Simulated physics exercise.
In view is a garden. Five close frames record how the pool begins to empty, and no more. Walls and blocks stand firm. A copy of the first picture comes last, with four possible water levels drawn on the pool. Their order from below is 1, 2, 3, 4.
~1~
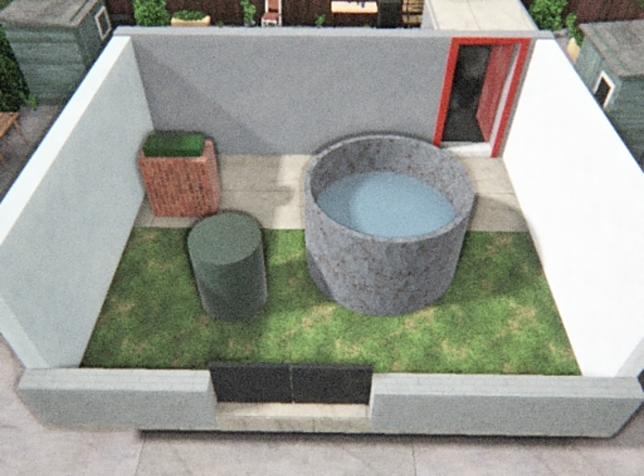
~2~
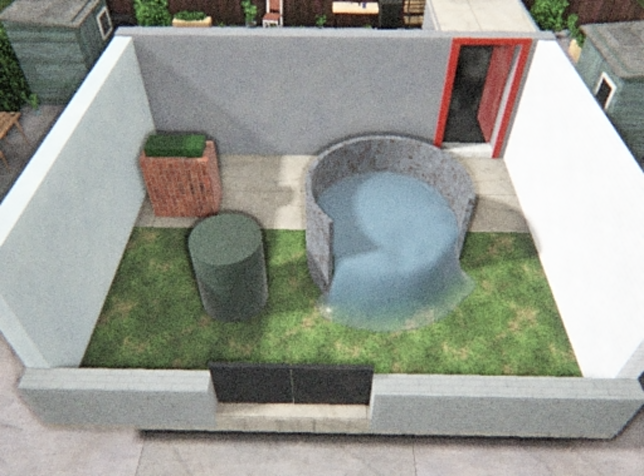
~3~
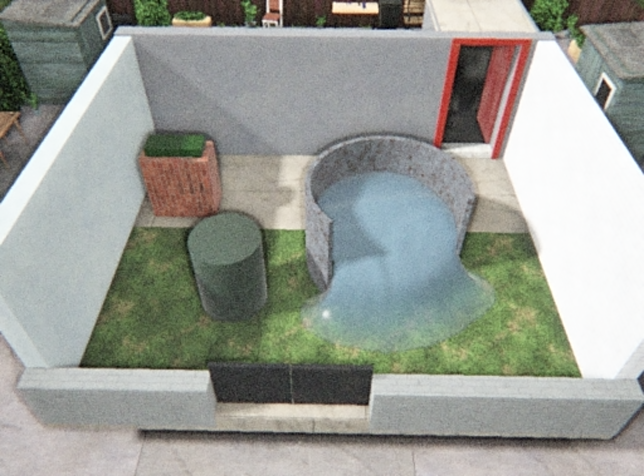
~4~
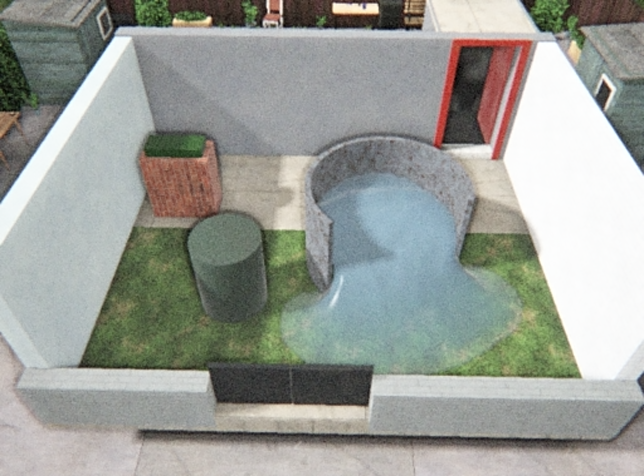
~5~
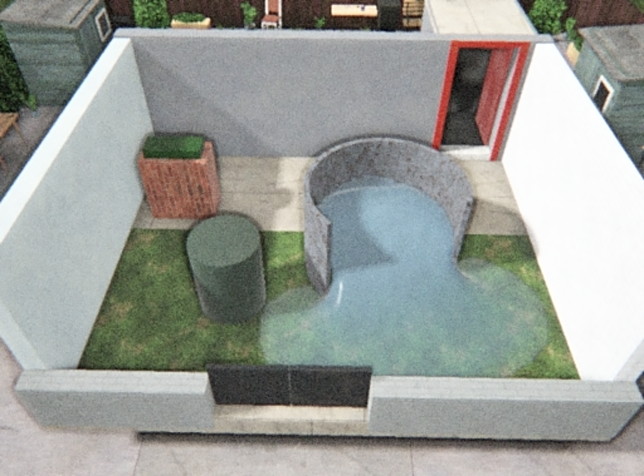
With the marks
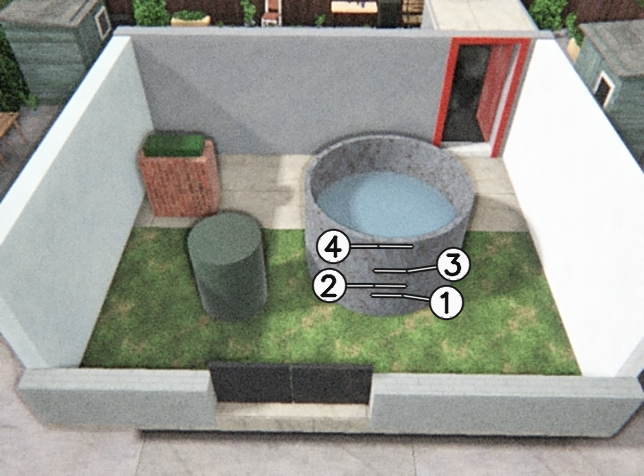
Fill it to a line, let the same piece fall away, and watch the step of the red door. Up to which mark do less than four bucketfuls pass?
I would pick line 2.
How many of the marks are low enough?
Two.
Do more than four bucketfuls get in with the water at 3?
Yes, that goes wrong.
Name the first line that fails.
3 it is.
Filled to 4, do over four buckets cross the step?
Yes, that goes wrong.
In white, 1 at (387, 295); 2 at (389, 285); 3 at (391, 270); 4 at (394, 246); from the bottom up 1, 2, 3, 4.
With 1, nothing gets over.
With 2, a bucket or two gets in.
With 3, about 10 bucketfuls get in.
With 4, dozens of bucketfuls pour in.
